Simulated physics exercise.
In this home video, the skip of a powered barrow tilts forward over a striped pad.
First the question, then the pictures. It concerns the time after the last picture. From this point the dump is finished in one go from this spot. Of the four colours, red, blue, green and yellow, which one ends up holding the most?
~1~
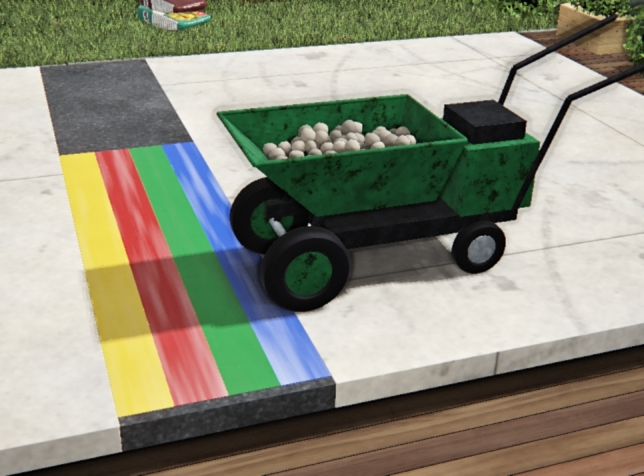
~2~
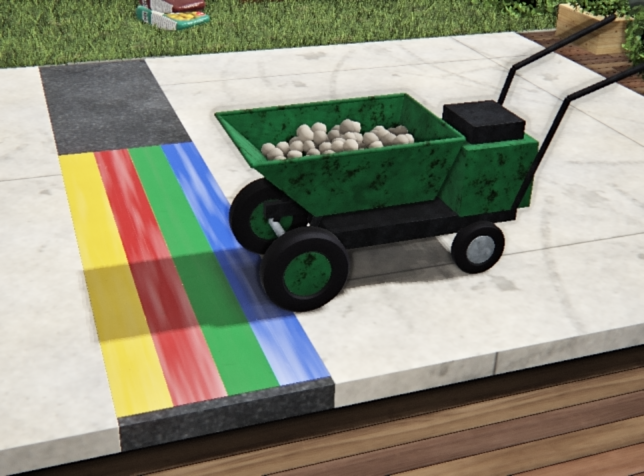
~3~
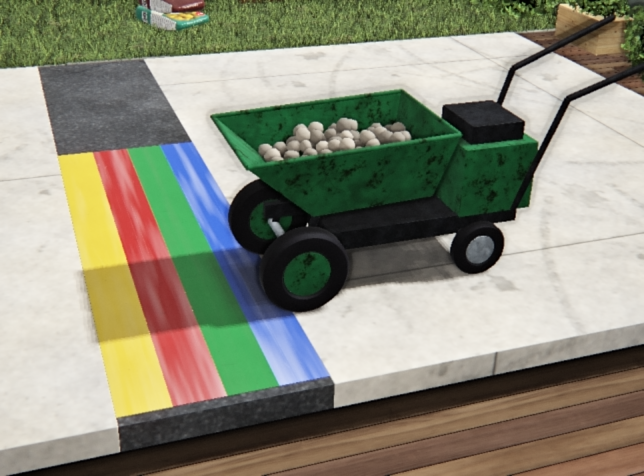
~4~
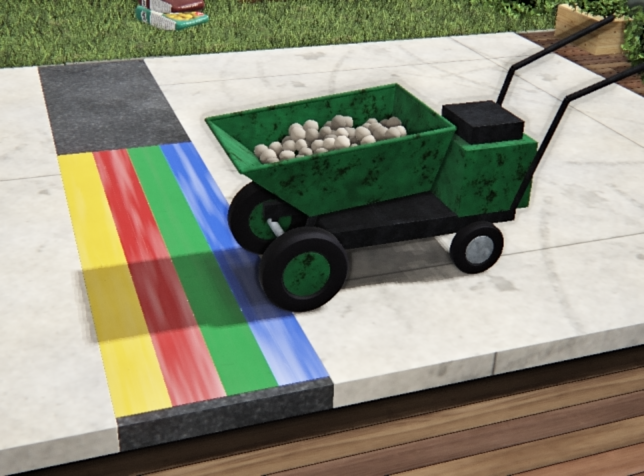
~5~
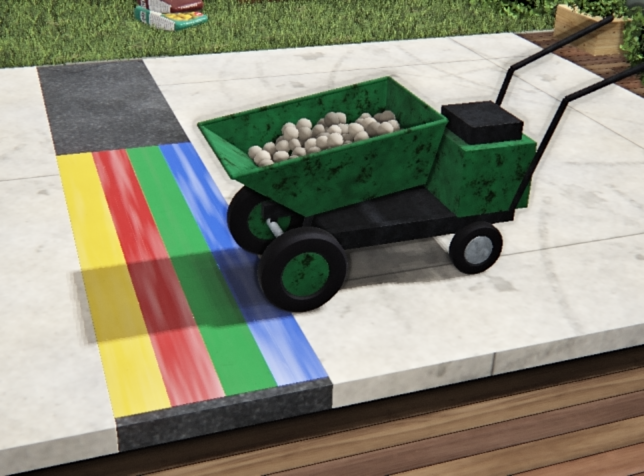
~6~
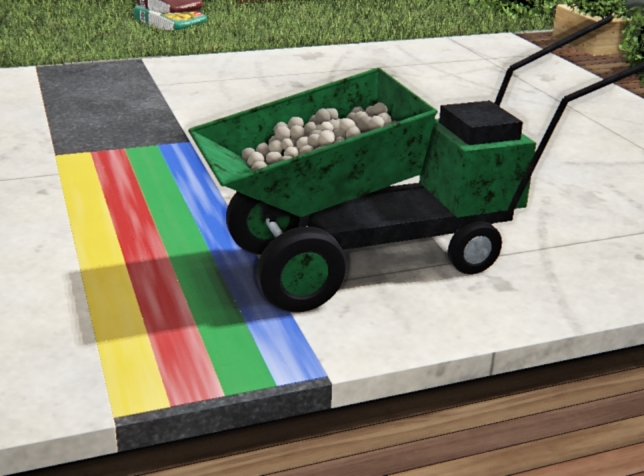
The yellow one holds the most.
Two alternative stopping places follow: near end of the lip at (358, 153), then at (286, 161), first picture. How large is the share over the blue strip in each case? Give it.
About 20 %, then 0 %.
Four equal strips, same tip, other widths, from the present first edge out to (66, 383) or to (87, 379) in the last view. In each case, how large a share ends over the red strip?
I'd estimate some 40 per cent, and then some 30 per cent.
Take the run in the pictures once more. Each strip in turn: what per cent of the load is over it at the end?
The blue strip gets close to 0, the green strip close to 0, the red strip close to 15 and the yellow strip close to 40.
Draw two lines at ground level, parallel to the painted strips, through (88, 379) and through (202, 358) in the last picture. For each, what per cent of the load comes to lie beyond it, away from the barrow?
The first comes to 30 per cent, the second to 90 per cent.
Just after the last frame, skip tipped steeply; every one in the skip.
A moment on, skip tipped steeply; almost all in the skip; just a few over the red strip; just a few over the yellow strip; just a few falling.
Further on, skip tipped right over; roughly a quarter in the skip; about a tenth over the red strip; roughly a third over the yellow strip; roughly a quarter off the paint.
When it is over, skip tipped right over; about a tenth in the skip; not one over the blue strip; not one over the green strip; roughly a quarter over the red strip; roughly a third over the yellow strip; roughly a third off the paint.
